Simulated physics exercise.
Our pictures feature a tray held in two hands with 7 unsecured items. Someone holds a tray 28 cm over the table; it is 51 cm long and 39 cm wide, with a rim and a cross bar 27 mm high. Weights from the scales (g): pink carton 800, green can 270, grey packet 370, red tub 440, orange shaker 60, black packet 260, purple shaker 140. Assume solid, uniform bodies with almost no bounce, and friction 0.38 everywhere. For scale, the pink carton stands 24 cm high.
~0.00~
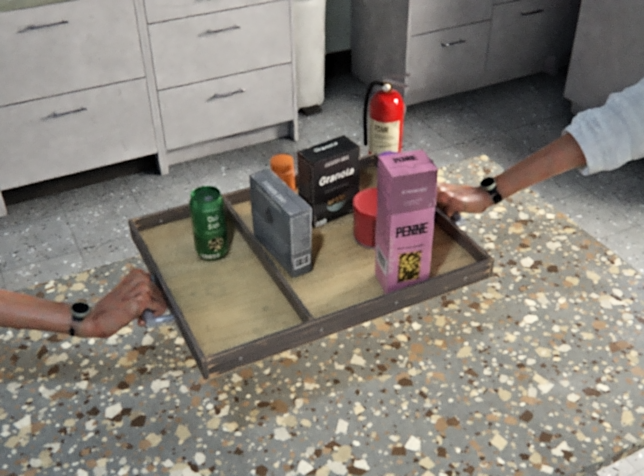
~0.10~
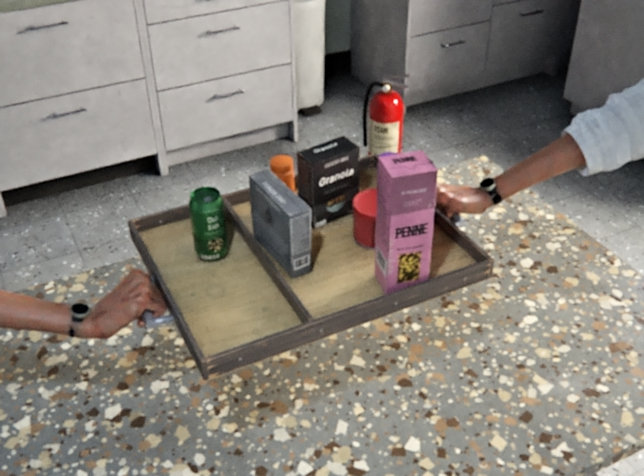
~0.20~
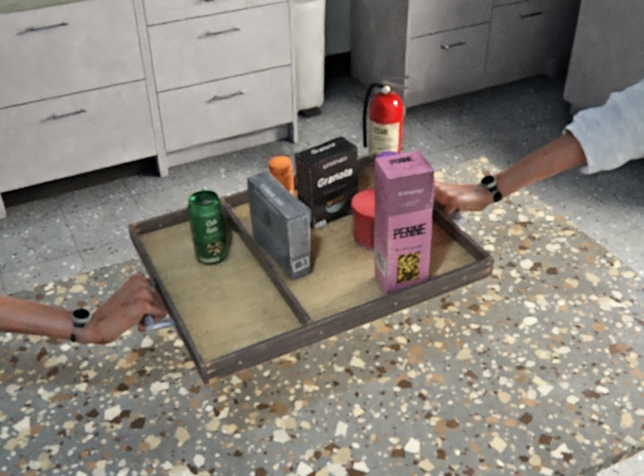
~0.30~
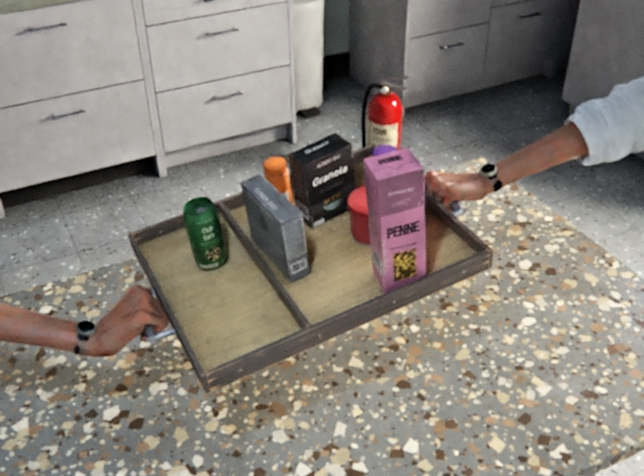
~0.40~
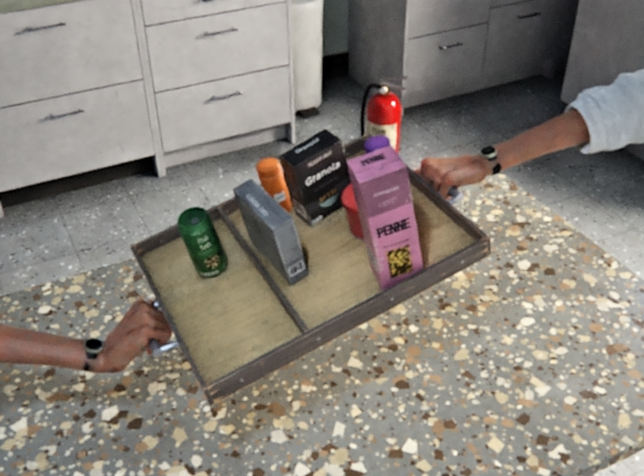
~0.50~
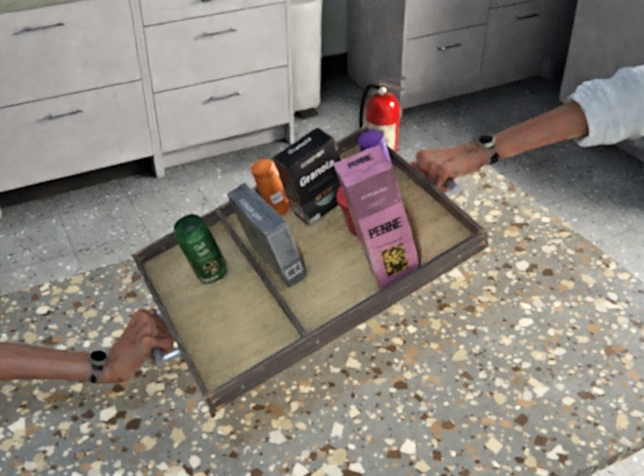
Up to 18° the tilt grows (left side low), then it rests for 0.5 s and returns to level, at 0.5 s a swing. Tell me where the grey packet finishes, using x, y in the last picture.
It finishes at about (207, 268).
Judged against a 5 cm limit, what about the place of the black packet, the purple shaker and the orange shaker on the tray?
Well, the black packet remains where it was; the purple shaker remains where it was; and the orange shaker remains where it was.
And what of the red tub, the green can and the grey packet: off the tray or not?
Red tub: Stays in bounds; green can: Goes out of bounds; grey packet: Stays in bounds.
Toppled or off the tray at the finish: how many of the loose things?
The count is 3.
After 1.00 s, tray tilted 18°, left edge down; grey packet 71° off its base near (246, 256); pink carton on its side; green can 70° off its base.
After 1.30 s, tray tilted 12°, left edge down; green can now off the tray; grey packet on its side near (218, 273); pink carton on its side.
In the end (2.1 s), off the tray, green can; toppled on the tray, pink carton and grey packet; the other 4 under 5 cm from the start. In the last view, grey packet near (207, 268).
